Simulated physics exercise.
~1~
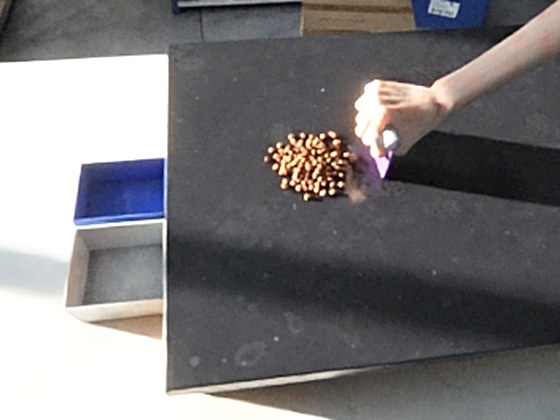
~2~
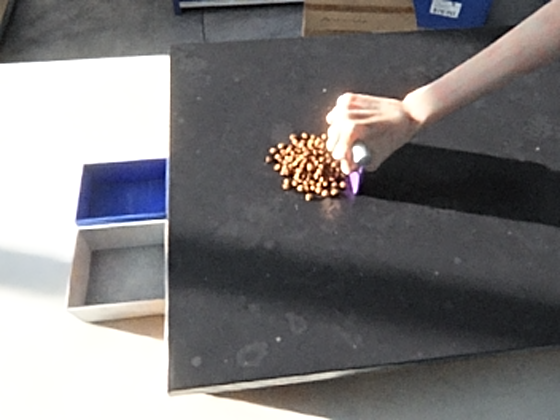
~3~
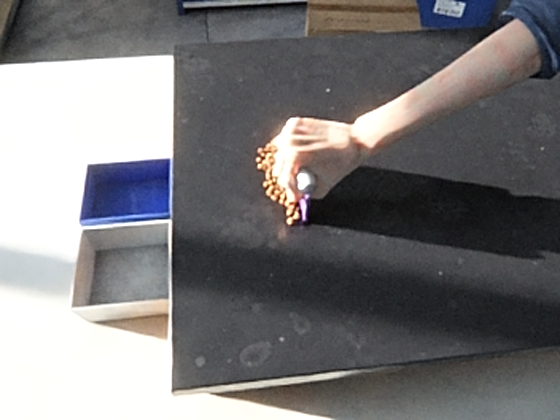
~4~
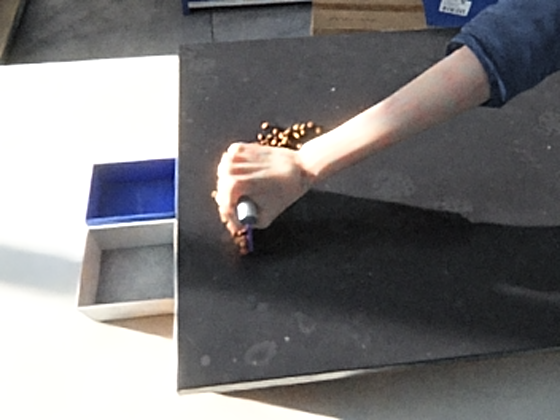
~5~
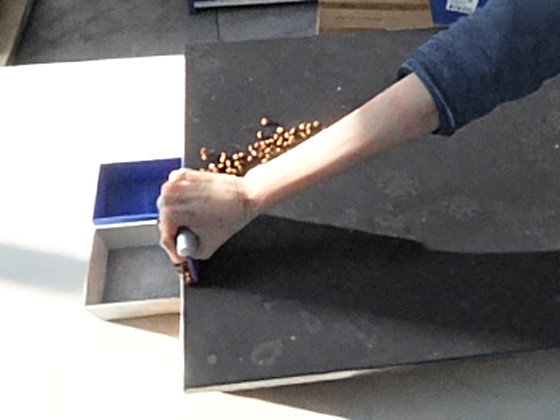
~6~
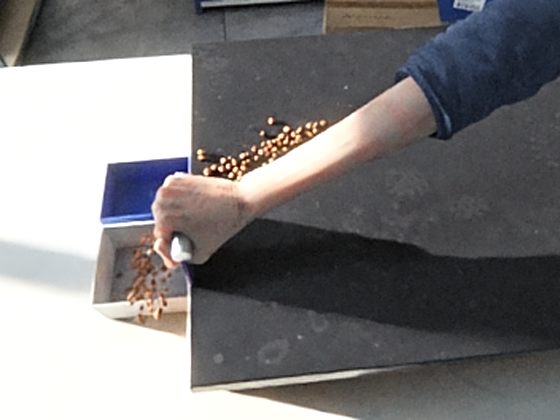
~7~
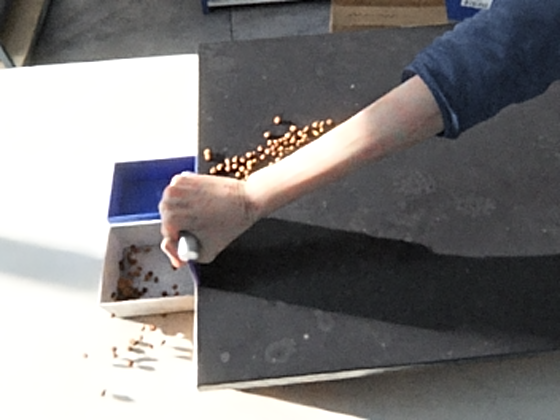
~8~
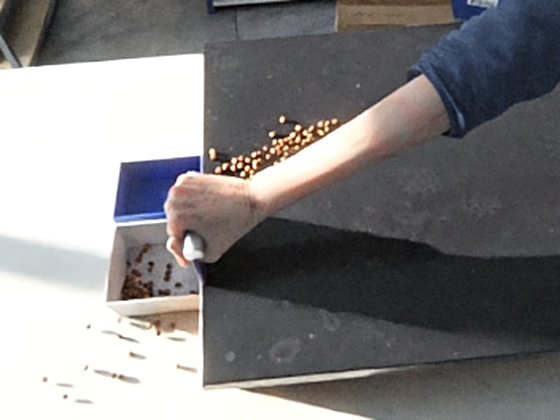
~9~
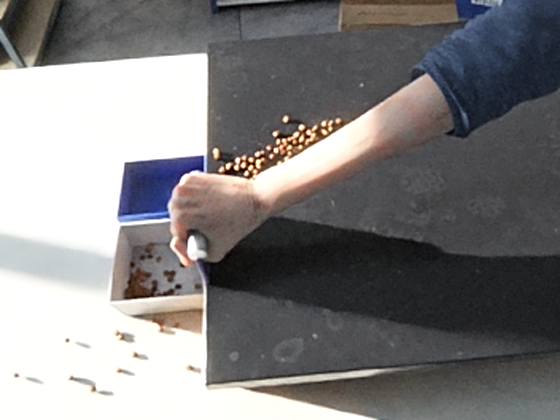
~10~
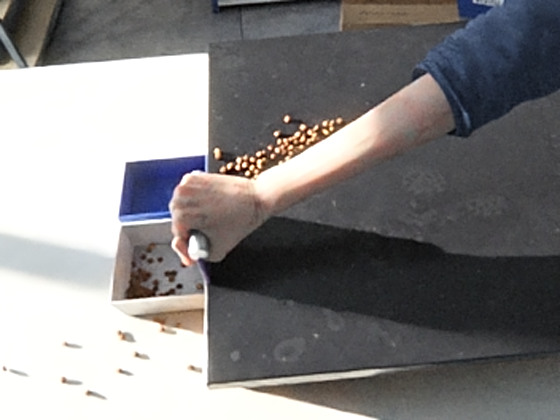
A hand holding a scraper swept part of a pile of small brown bits left and down across a dark board and over its edge, where many dropped into the white tin, some scattered on the pale surface below, and the rest stayed on the board.
